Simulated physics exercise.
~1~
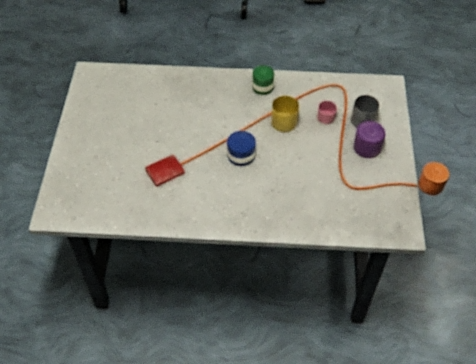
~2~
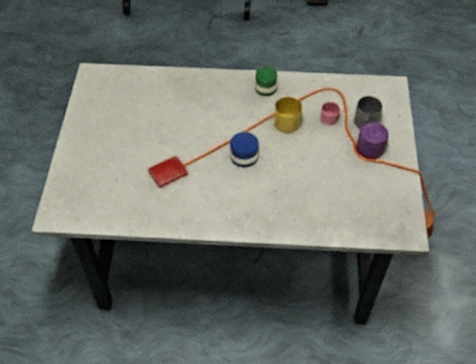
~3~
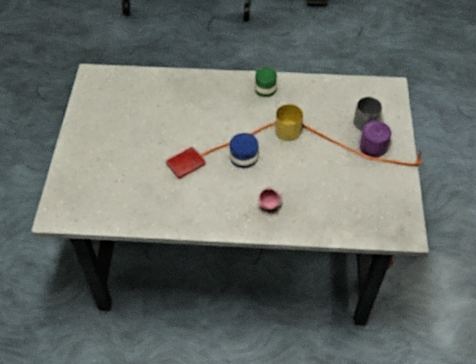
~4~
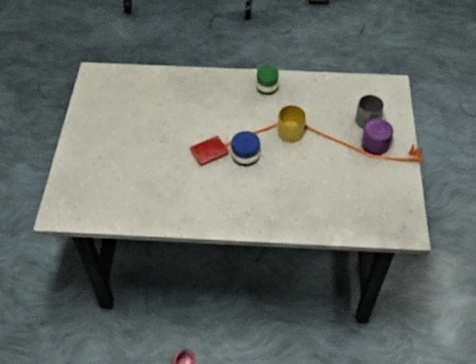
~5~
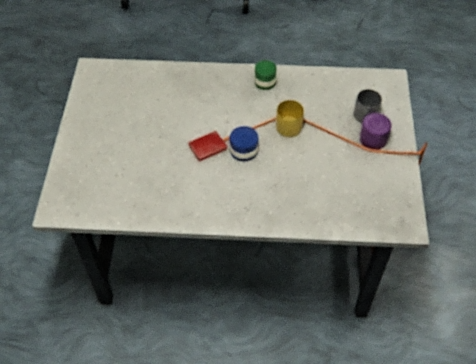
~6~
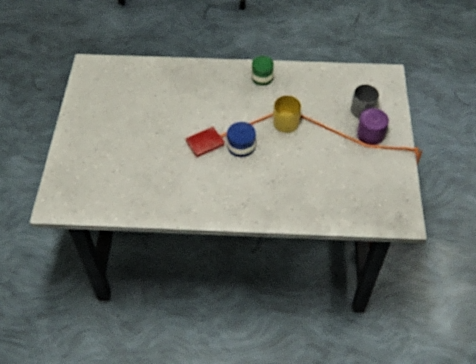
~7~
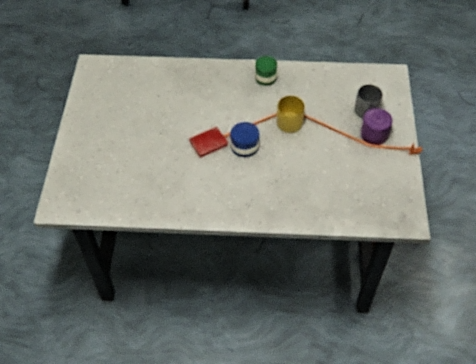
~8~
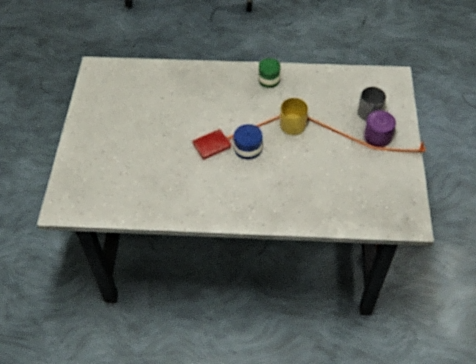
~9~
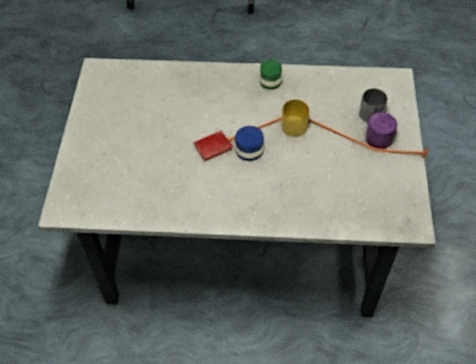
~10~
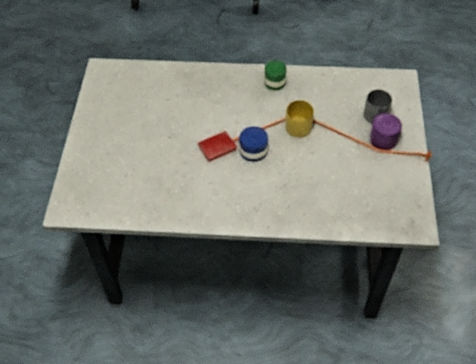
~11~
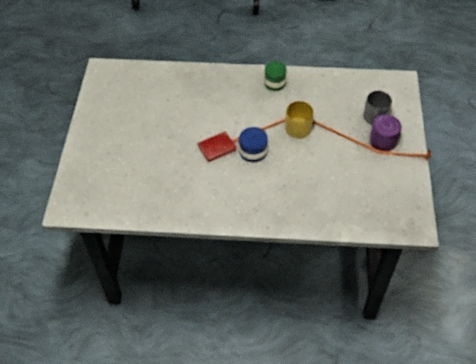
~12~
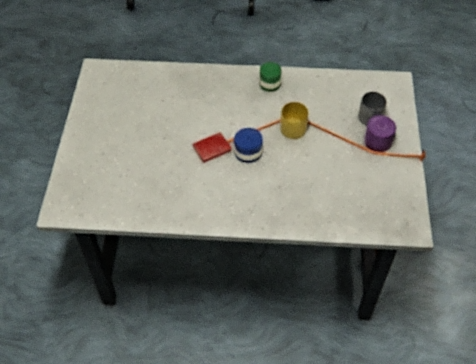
An orange cable looping across a pale side table slides as the orange speaker tied to its end drops off the right edge. The line pulls taut, straightening past the yellow cup and the purple tub and sweeping the small pink mug toward the front of the table. The mug goes over the front edge and falls to the floor, while the red phone is drawn a short way right, toward the blue tin. Then everything settles. The cable lies stretched to the right edge, with the tins, cups and tub still standing and the phone resting beside the blue tin.
